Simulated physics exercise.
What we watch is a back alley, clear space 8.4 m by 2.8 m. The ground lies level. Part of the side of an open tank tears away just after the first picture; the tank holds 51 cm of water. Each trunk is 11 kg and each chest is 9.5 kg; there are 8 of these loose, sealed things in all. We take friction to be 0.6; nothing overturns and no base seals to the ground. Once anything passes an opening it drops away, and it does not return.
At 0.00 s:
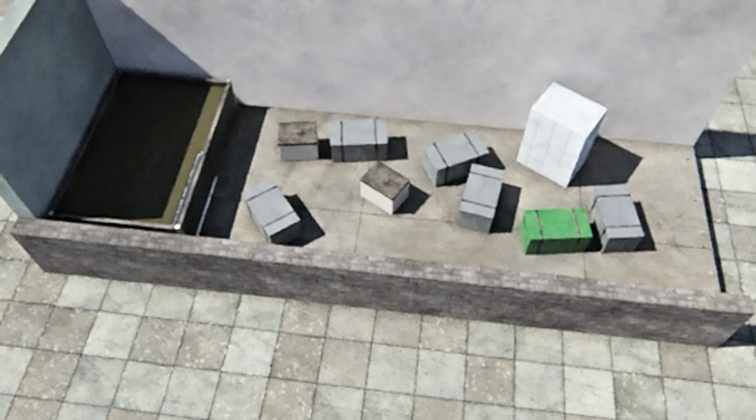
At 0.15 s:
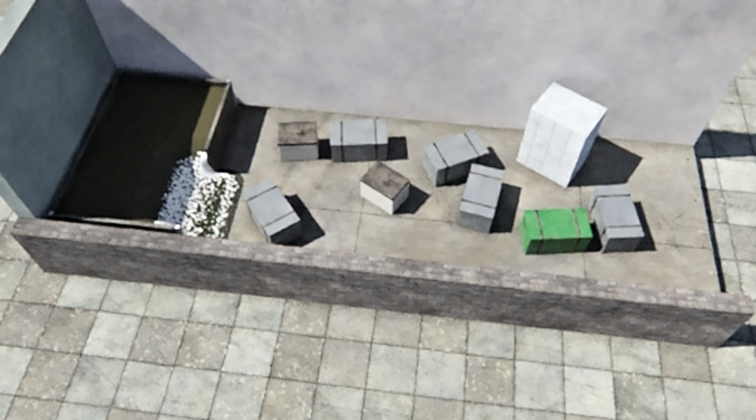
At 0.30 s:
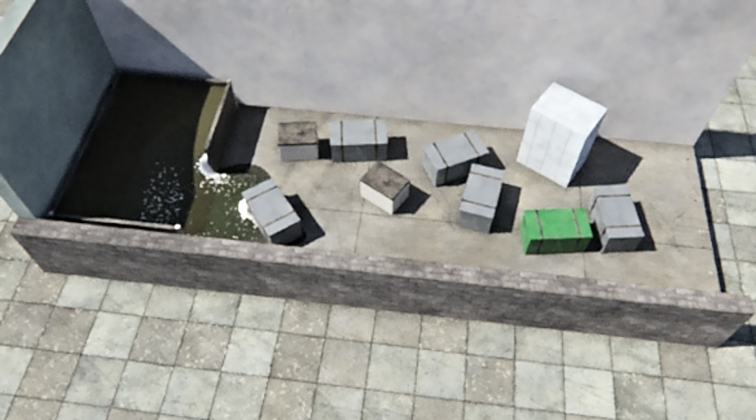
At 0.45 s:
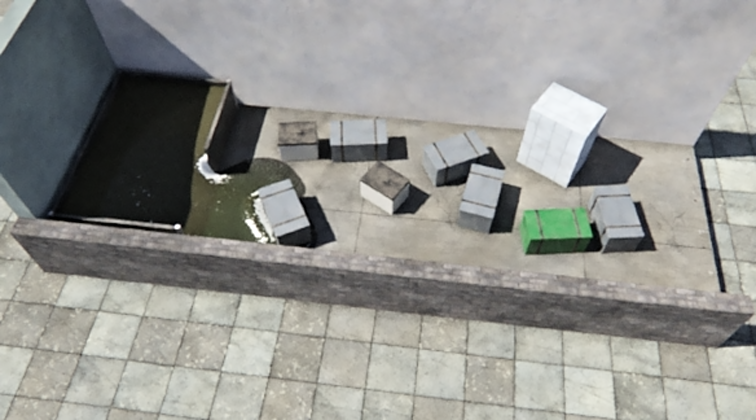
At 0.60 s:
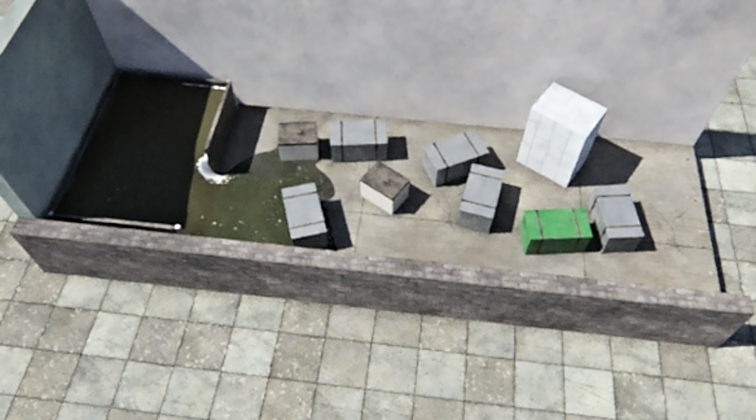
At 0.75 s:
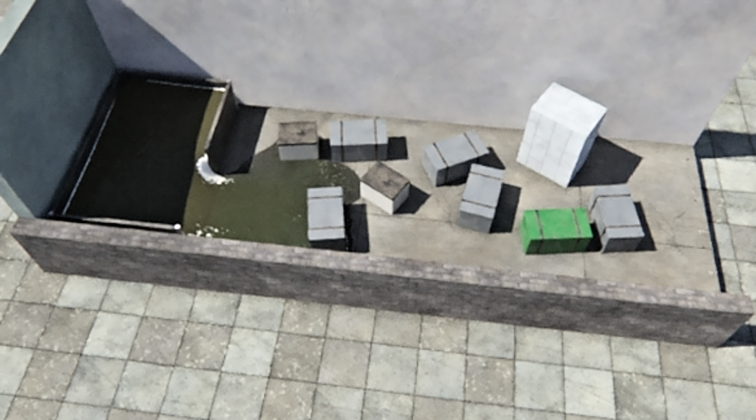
Dark water pours from an open tank across the ground and pushes one gray box right.
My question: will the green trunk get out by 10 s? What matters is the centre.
It breaks free in time.
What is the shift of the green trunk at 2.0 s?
Displacement by then near 5 cm.
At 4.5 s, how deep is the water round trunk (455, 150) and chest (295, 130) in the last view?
Roughly 13 and 2 cm.
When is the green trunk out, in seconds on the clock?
Somewhere near 4.0 s.
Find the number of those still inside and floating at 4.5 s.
That would be 3 of them.
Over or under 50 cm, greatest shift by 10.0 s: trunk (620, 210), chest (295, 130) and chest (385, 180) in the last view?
In sequence: Beyond the mark / within the mark / beyond the mark.
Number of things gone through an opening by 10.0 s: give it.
I make it 6.
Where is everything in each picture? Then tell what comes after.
The first frame shows the green trunk at (558, 223), on the bottom; 3.8 m2 under water; 0 of 8 have shifted.
The second frame shows the green trunk at (558, 223), on the bottom; 4.4 m2 under water; 0 of 8 have shifted.
The third frame shows the green trunk at (558, 223) rests on the ground; water covers 5.1 m2; 0 of 8 have shifted.
The fourth frame shows the green trunk at (558, 223) rests on the ground; water covers 5.7 m2; 1 of 8 have shifted.
The fifth frame shows the green trunk at (558, 223) rests on the ground; water covers 6.5 m2; 1 of 8 have shifted.
The sixth frame shows the green trunk at (558, 223), on the bottom; water covers 7.3 m2; 1 of 8 have shifted.
After 2.0 s the green trunk is near (562, 222), 0.1 m from its start, aground; 0 of 8 are out; 2 afloat.
After 4.5 s the green trunk has gone out; 3 of 8 are out; 3 afloat.
After 7.0 s the green trunk has gone out; 5 of 8 are out; 1 afloat.
After 10.0 s the green trunk has gone out; 6 of 8 are out; 0 afloat.
